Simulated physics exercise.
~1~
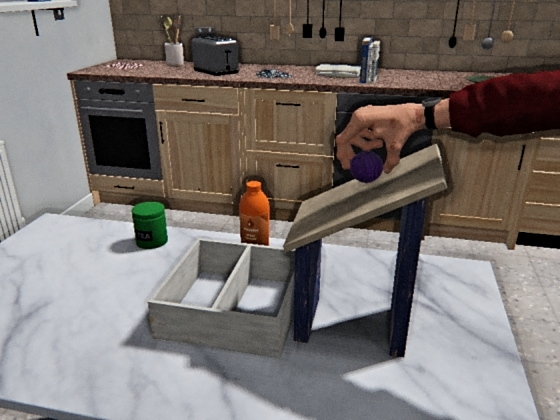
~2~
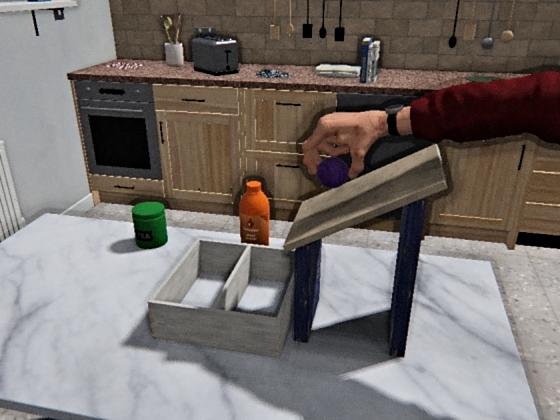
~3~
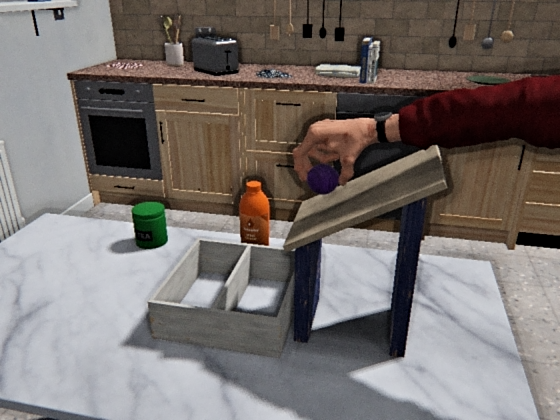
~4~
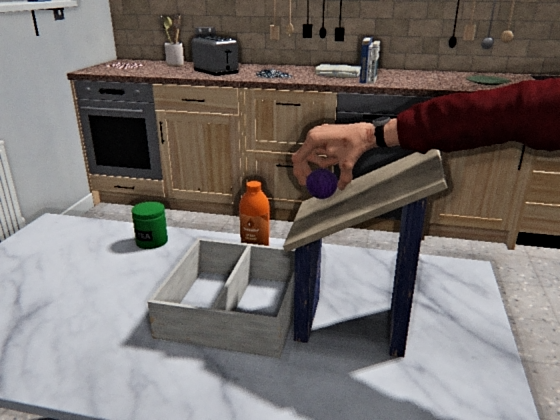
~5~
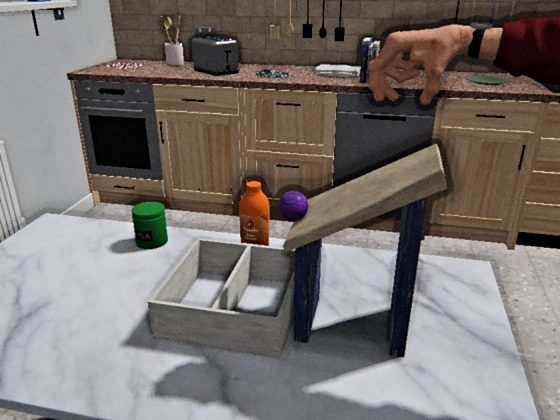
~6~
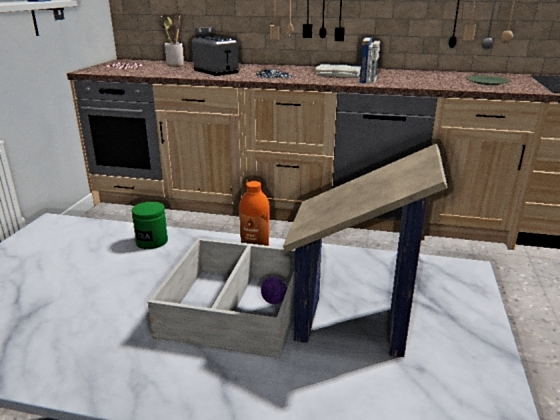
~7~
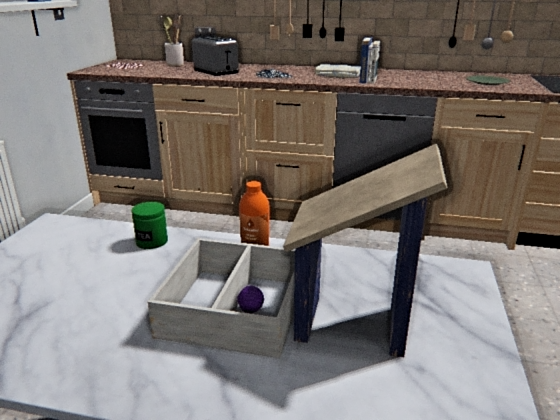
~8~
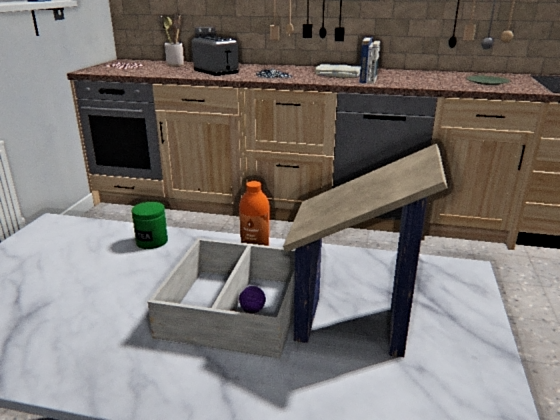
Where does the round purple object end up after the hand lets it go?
It comes to rest in the first bay of the tray, the one next to the sloping board.
